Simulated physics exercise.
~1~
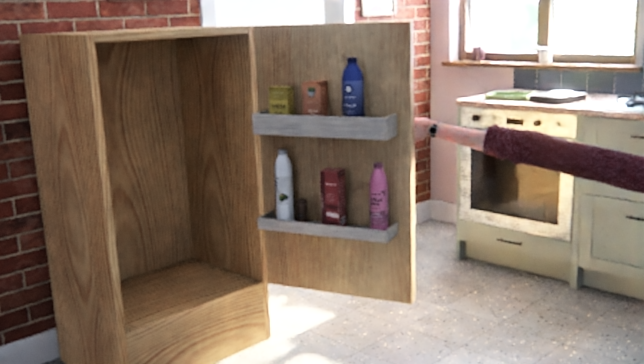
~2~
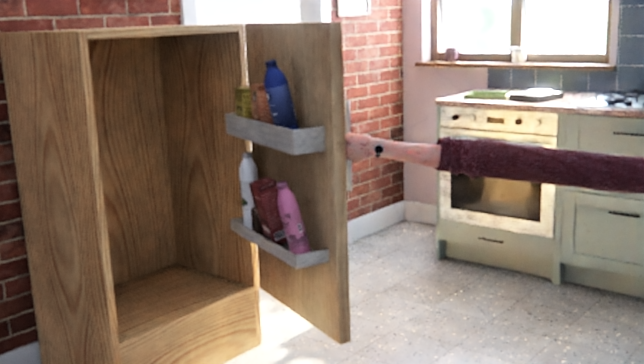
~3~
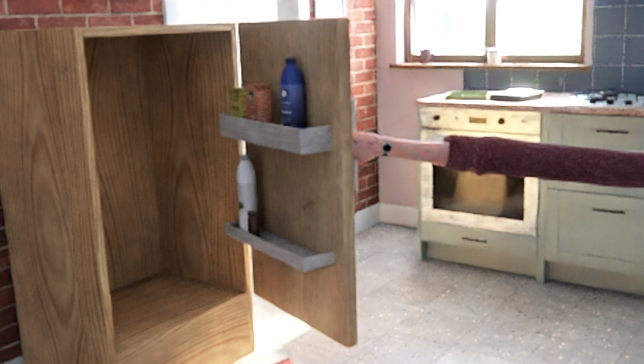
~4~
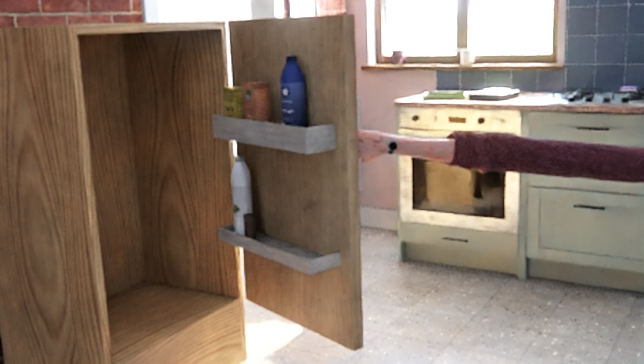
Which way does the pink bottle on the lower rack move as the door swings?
The pink bottle moves to the left as the viewer sees it.
